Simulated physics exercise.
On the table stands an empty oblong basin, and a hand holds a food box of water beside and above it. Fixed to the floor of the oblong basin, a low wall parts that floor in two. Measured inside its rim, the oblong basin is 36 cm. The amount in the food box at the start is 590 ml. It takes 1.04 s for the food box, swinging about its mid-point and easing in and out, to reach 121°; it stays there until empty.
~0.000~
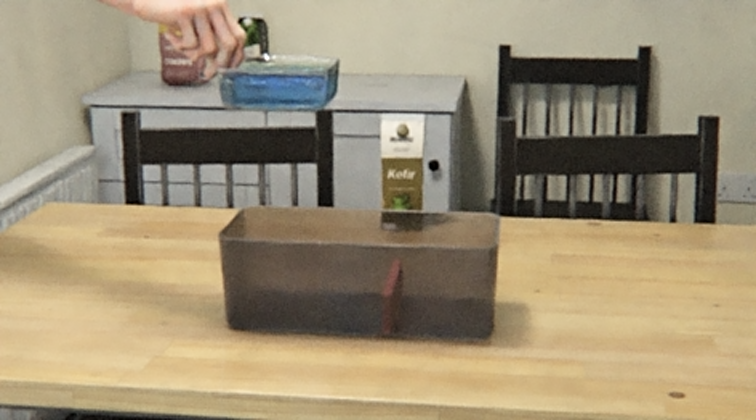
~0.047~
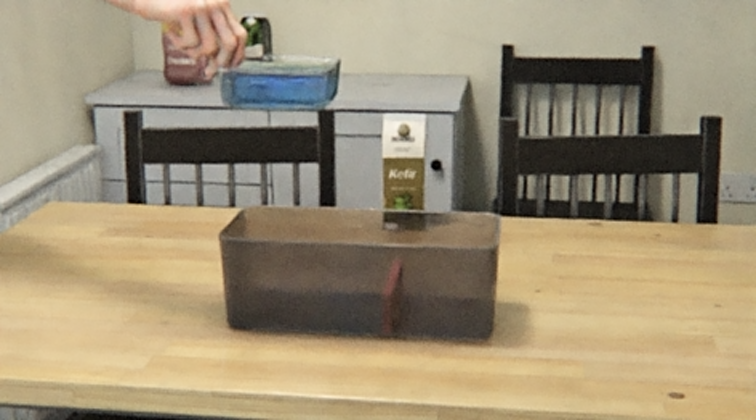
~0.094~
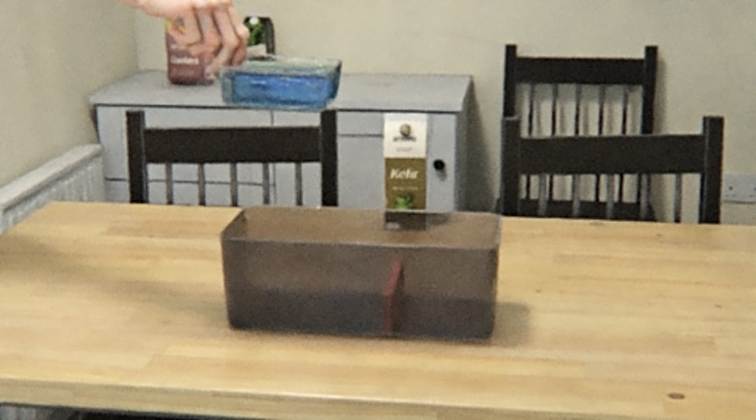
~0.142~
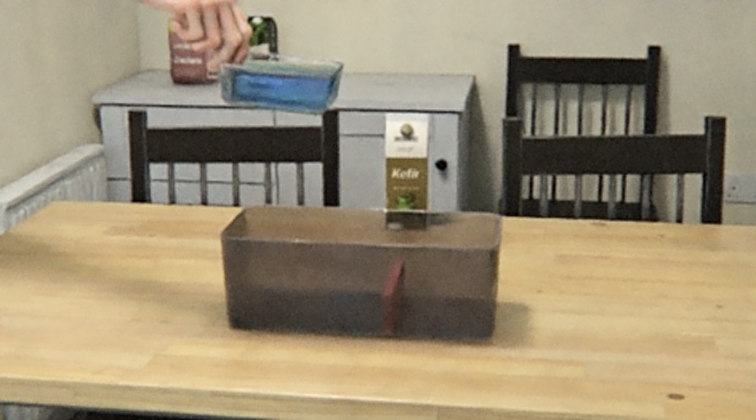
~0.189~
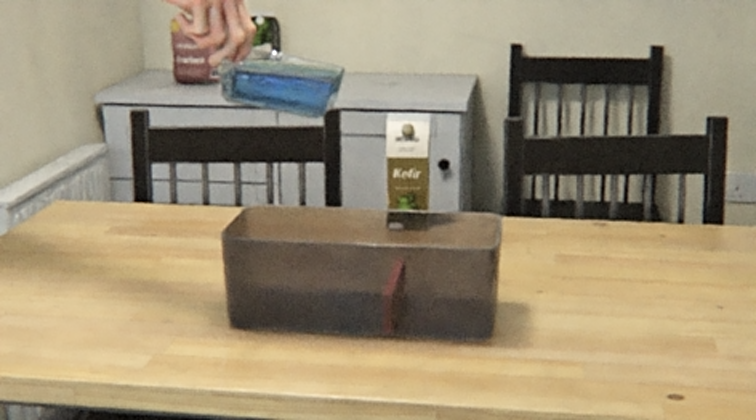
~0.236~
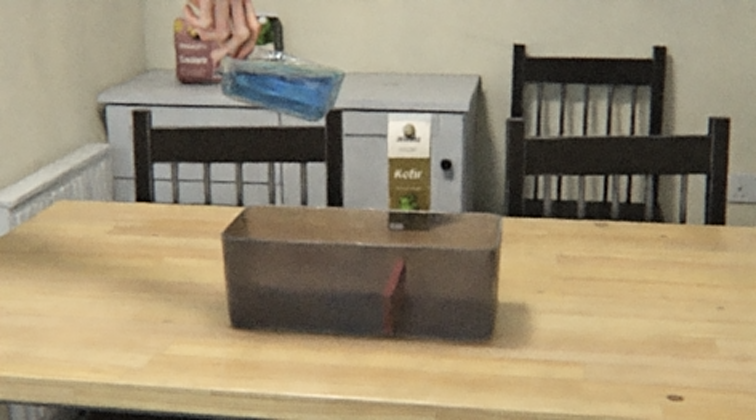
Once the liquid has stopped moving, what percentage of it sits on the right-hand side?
About 54 per cent.
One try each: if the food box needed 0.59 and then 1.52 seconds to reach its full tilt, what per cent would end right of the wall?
About 30 %, then about 60 %.
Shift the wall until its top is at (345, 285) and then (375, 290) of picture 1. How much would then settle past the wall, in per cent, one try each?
In order, 75 and 70 per cent.
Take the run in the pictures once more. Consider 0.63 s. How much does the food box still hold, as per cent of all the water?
Roughly 14 %.
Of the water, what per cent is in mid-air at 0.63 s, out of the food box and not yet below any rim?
My guess is roughly 56 %.
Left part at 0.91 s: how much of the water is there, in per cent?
Roughly 34 percent.
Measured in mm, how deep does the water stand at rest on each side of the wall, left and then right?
The left ends up at roughly 8 mm, with the right at roughly 18 mm.
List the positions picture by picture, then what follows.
In the first frame, it leans 0°; its right rim is at (334, 66); the water meets the walls at (230, 68) and (332, 70); the oblong basin's rim runs from (231, 223) to (498, 232); the wall's top is at (393, 277).
In the second frame, it leans 1°; its right rim is at (334, 66); the water meets the walls at (231, 68) and (333, 70).
In the third frame, it leans 2°; its right rim is at (336, 68); the water meets the walls at (232, 67) and (334, 72).
In the fourth frame, it leans 5°; its right rim is at (337, 71); the water meets the walls at (233, 67) and (336, 72).
In the fifth frame, it leans 10°; its right rim is at (338, 75); the water meets the walls at (235, 66) and (337, 73).
In the sixth frame, it leans 15°; its right rim is at (339, 81); the water meets the walls at (236, 67) and (340, 75); 1 per cent is over the edge.
By 0.63 s the tilt is 80° and 14 per cent is still to pour, 5 is left of the wall and 24 right of it.
By 0.91 s the tilt is 117° and 1 per cent is still to pour, 35 is left of the wall and 54 right of it.
By 1.21 s the tilt is 121° and 0 per cent is still to pour, 39 is left of the wall and 54 right of it.
By 1.54 s the tilt is 121° and 0 per cent is still to pour, 39 is left of the wall and 54 right of it.
At rest 39 per cent lies left of the wall, 54 right of it and 7 outside.
